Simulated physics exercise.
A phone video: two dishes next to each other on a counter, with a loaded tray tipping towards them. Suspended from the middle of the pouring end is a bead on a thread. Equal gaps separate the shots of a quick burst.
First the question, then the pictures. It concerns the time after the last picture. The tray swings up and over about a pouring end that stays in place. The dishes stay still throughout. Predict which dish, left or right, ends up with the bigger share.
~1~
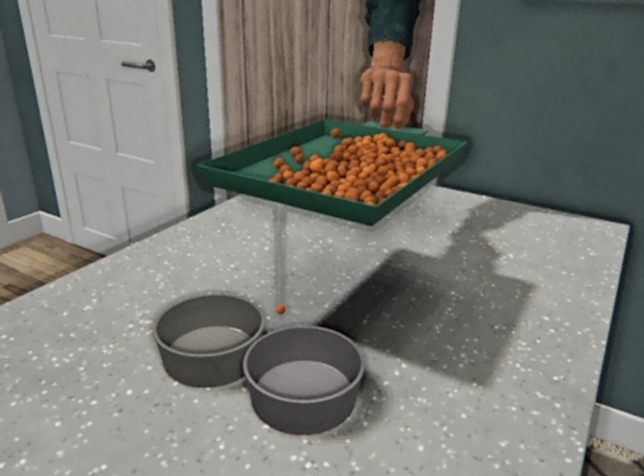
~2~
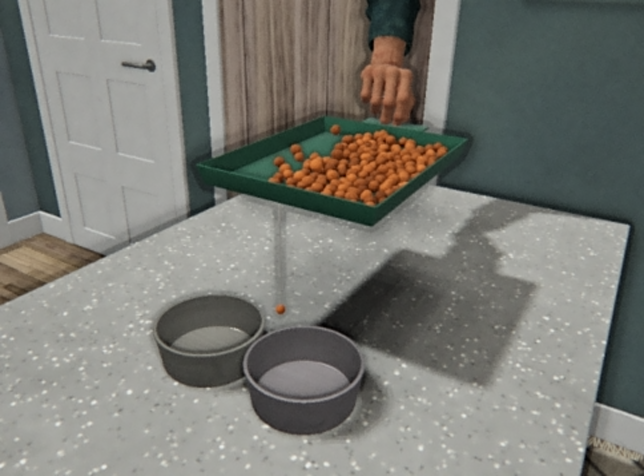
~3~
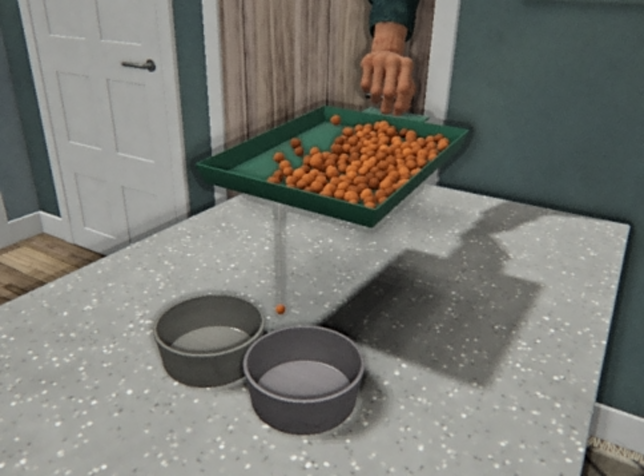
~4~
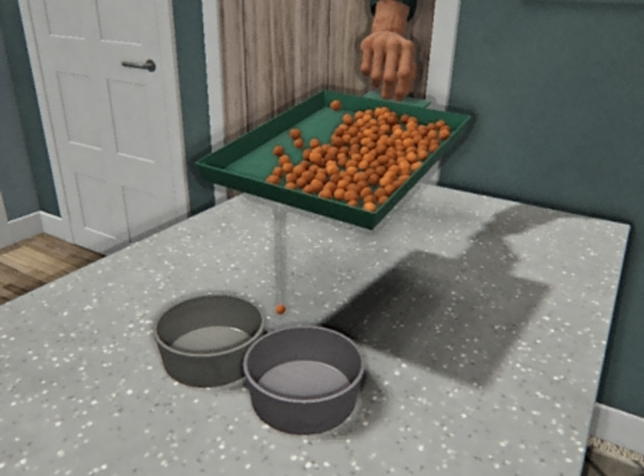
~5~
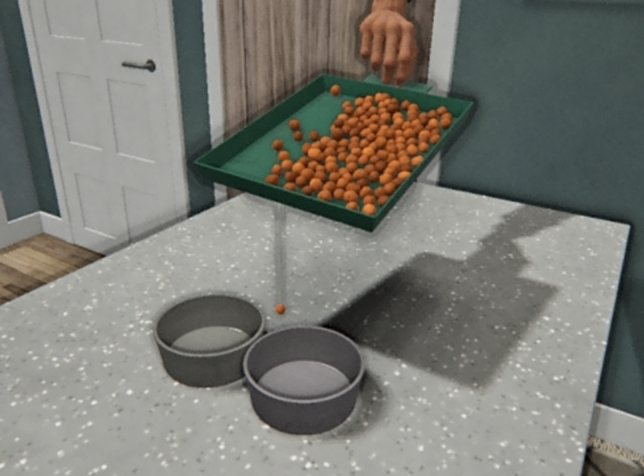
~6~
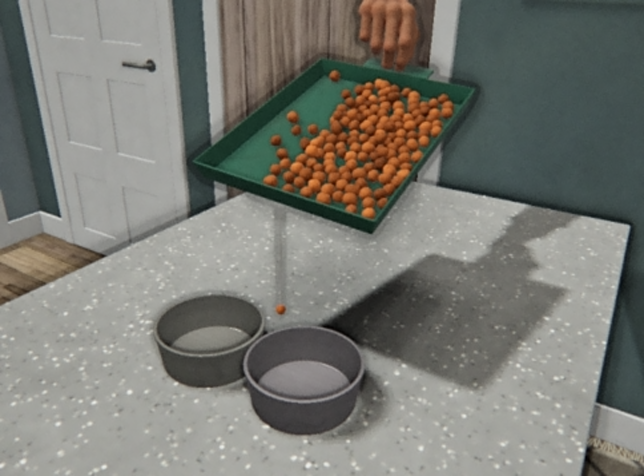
Pretty sure the heavier pile builds up on the right there.
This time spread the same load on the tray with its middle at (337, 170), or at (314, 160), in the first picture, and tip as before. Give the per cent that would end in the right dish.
60 % and 60 %.
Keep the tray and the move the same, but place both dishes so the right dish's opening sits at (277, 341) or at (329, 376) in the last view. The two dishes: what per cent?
In turn 30 and 90 in a hundred.
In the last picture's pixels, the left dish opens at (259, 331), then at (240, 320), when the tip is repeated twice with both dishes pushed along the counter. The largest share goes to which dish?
In the first try it's the right-side dish, and in the second it's the right-side dish.
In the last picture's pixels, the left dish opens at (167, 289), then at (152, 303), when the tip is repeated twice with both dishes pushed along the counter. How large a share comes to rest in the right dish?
Roughly 0 per cent, then roughly 20 per cent.
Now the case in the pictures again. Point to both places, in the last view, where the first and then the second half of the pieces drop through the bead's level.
Near (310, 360) and later near (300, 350).
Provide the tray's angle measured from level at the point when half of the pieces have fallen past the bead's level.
About 100° of tilt.
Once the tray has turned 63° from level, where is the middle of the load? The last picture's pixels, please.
In the last view the centre sits at roughly (337, 151).
Soon after the last picture, tray tipped steeply; nearly all on the tray; a stray few outside both; a stray few in the air.
A little later, tray tipped past a quarter turn; about a quarter on the tray; about a quarter in the right dish; a stray few in the left dish; about a quarter outside both; about a third in the air.
Later still, tray tipped past a quarter turn; about half in the right dish; a small part in the left dish; about a third outside both.
At rest, tray tipped past a quarter turn; about half in the right dish; a small part in the left dish; about a third outside both.
